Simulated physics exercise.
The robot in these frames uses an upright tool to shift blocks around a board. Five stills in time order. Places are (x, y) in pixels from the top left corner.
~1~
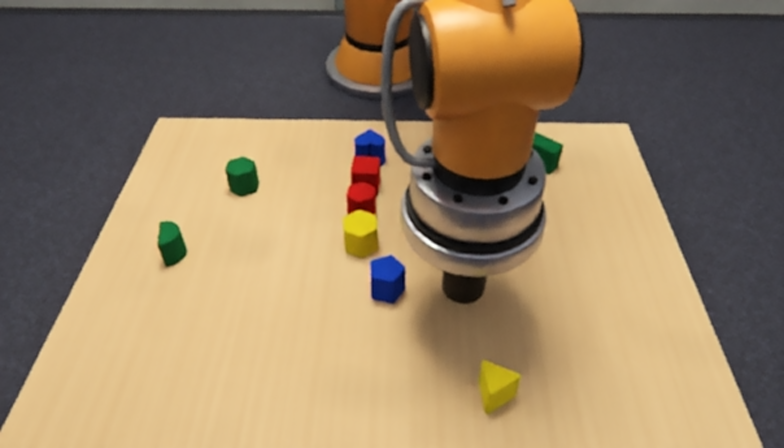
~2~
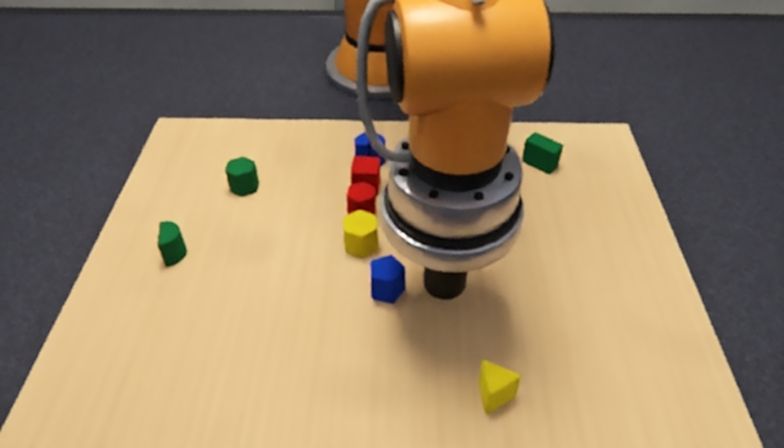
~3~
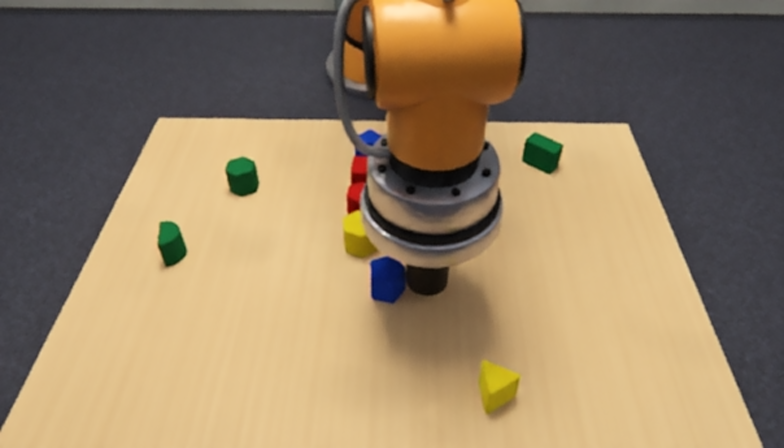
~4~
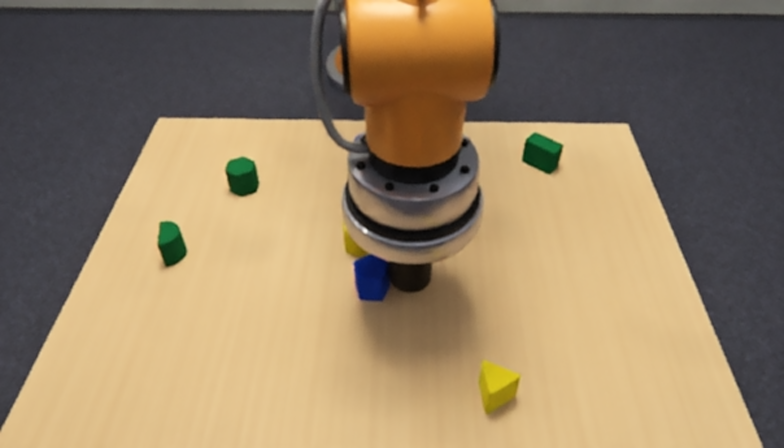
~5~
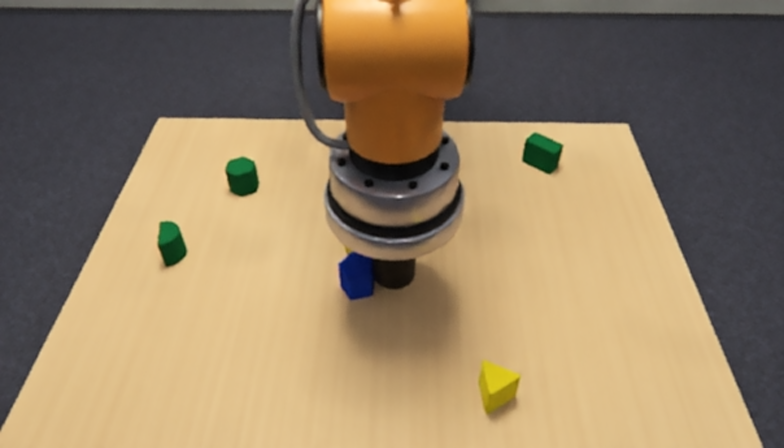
On a pale wooden board scattered with small coloured blocks, an orange robot arm holds a dark upright tool to the right of a blue block. The arm moves left until the tool meets the blue block, then pushes it a short way left while covering the red blocks and the yellow hexagon behind.
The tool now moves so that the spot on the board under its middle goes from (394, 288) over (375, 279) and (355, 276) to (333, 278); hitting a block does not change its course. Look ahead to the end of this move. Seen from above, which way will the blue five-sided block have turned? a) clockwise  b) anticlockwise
Answer: B.
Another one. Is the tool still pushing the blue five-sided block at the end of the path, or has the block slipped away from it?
Carried ahead at the end.
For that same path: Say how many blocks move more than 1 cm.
Total moved: One.
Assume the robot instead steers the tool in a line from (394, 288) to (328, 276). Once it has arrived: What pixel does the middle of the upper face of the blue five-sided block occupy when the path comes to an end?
The centre of its top face lies at (288, 258).
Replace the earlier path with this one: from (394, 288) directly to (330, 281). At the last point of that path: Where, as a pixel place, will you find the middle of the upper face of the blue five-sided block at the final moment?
Its top centre is at about (289, 260).
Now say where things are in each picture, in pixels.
Tool tip at (463, 287); block tops, blue five-sided block at (386, 268); yellow hexagon at (360, 222), in the first frame.
Tool at (445, 283); blocks unchanged, in the second frame.
Tool at (427, 280); blocks unchanged, in the third frame.
Tool at (410, 277); blue five-sided block at (371, 266), in the fourth frame.
Tool at (394, 274); blue five-sided block at (357, 264); yellow hexagon hidden, in the fifth frame.
What follows on the original path. Halfway along, tool at (364, 263); blue five-sided block at (326, 260), turned 25° anticlockwise.
At the end, tool at (331, 264); blue five-sided block at (294, 261), turned 20° anticlockwise; yellow hexagon in place.
